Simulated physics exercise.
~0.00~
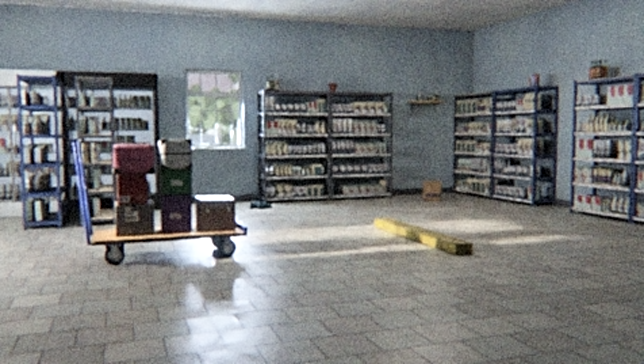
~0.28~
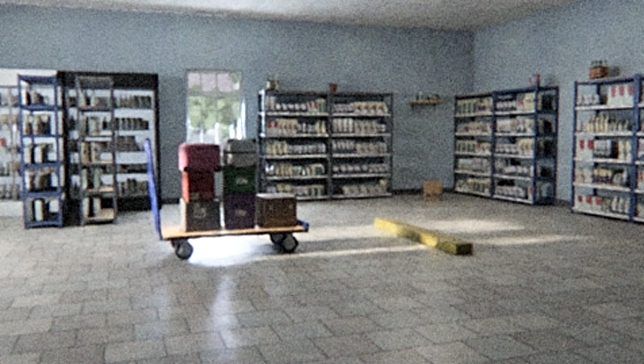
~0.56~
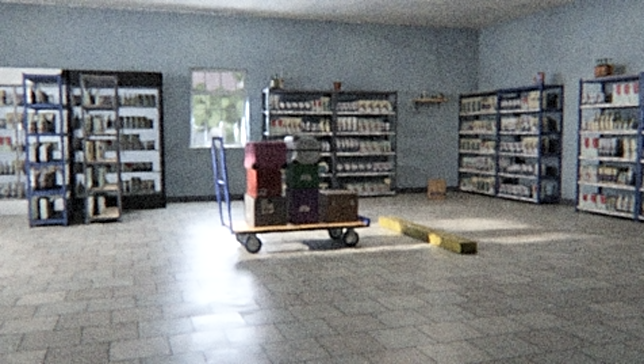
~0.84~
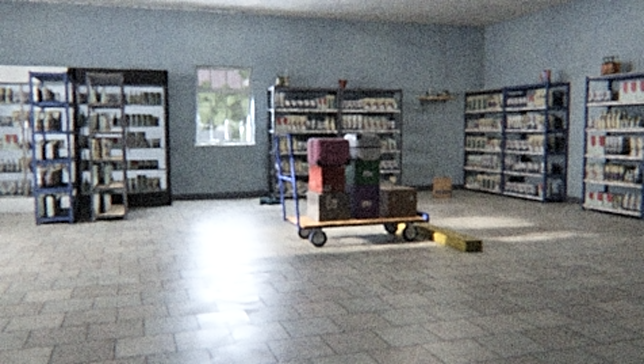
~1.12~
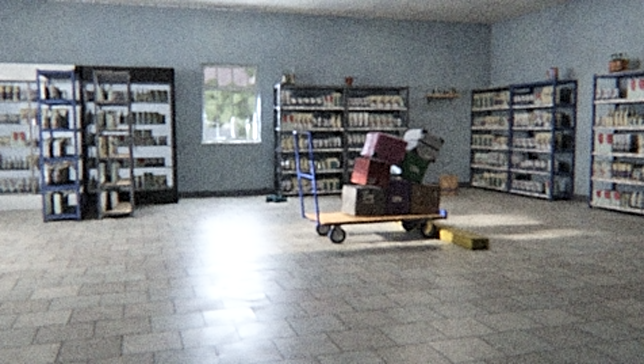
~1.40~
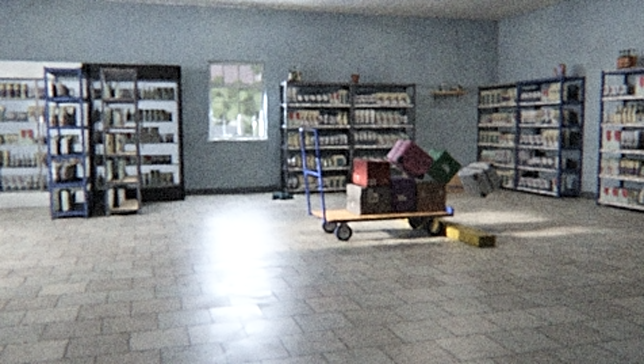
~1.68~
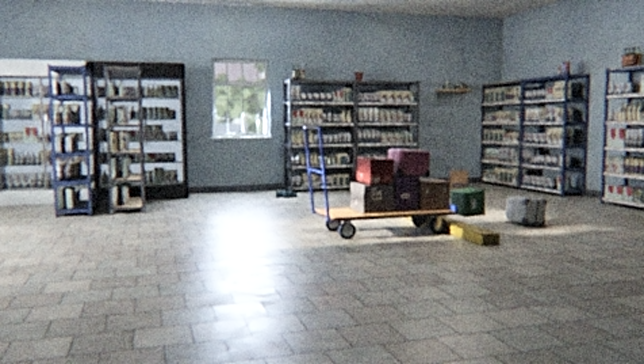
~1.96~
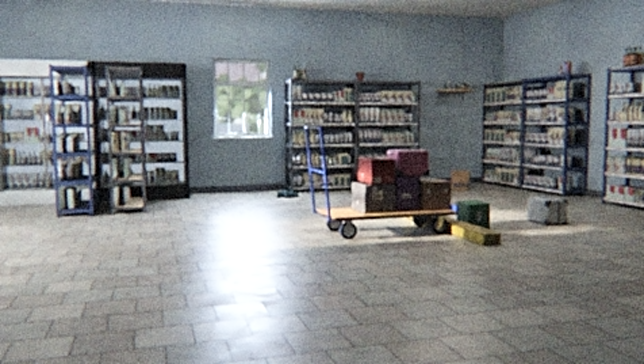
In a tiled room lined with shelves of small goods, a flat trolley with a blue handle stands to the left, stacked with coloured boxes and cases. It rolls right across the floor toward a yellow beam while the view shifts slightly left. The trolley stops at the beam, and the upper part of the load tips forward. A whitish case and a green one tumble off the front and land on the floor beyond the beam. The pink case tilts, then settles flat on the deck among the remaining boxes, and everything comes to rest.
